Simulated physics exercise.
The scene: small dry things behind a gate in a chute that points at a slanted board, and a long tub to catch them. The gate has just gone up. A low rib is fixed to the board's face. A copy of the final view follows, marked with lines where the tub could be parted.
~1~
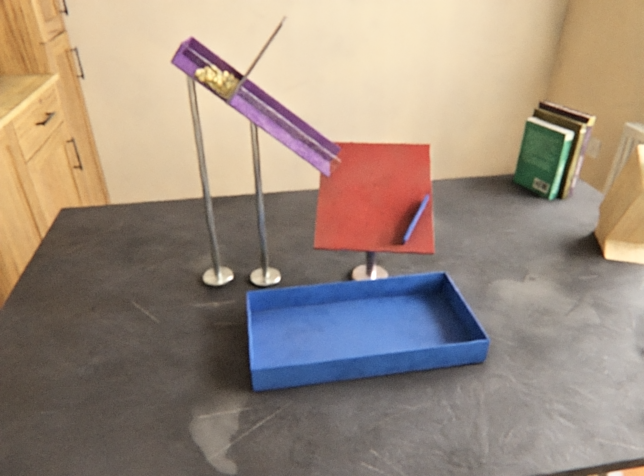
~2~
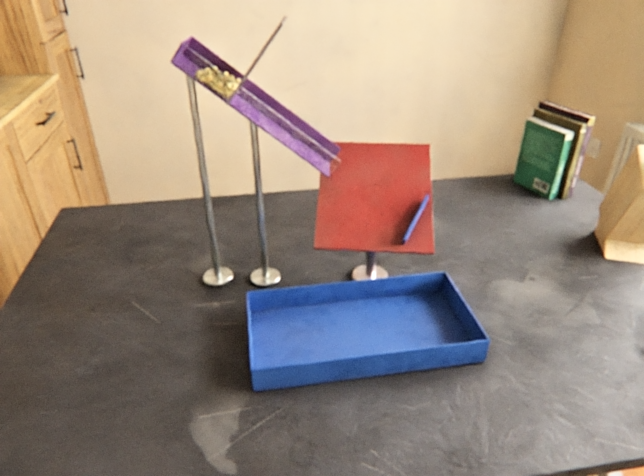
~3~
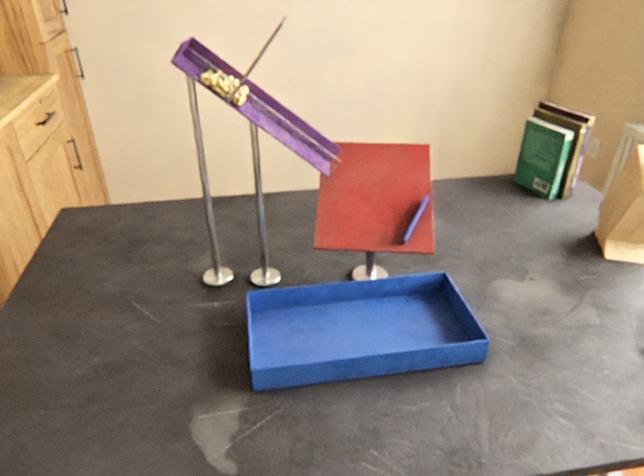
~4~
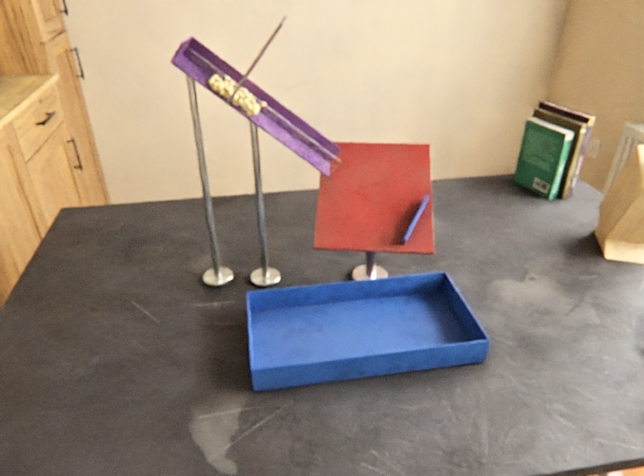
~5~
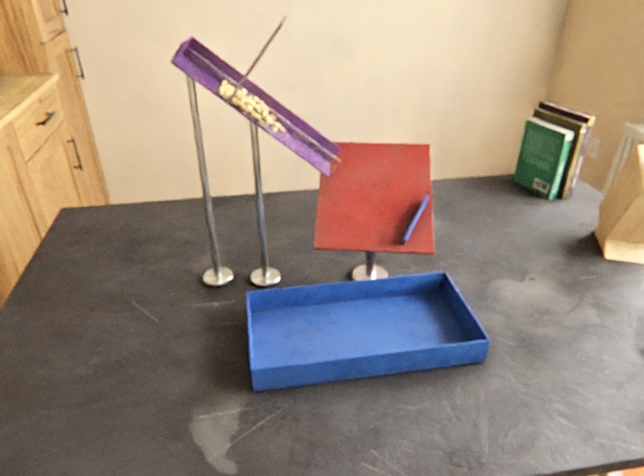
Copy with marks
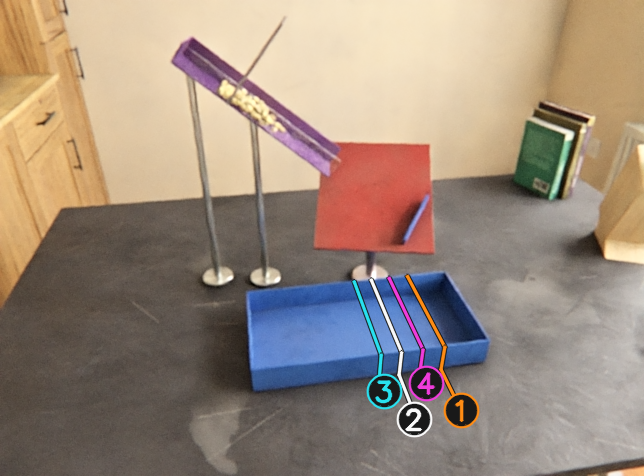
Pale beans slide slowly down a sloping purple chute toward the right, spreading out slightly.
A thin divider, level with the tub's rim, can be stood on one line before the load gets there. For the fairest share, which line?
Best: 2.
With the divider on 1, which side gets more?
Left.
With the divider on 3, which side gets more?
The right side.
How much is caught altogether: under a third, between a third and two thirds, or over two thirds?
Over two thirds.
On the marked copy, line 1 crosses the front rim at (444, 346); line 2 crosses the front rim at (401, 351); line 3 crosses the front rim at (380, 354); line 4 crosses the front rim at (422, 348).
Choosing 1, of what is caught, the whole lot on the left of the divider, none at all on the right.
Choosing 2, of what is caught, close to half on the left of the divider, close to half on the right.
Choosing 3, of what is caught, a small share on the left of the divider, the bulk on the right.
Choosing 4, of what is caught, all but a few on the left of the divider, a small share on the right.
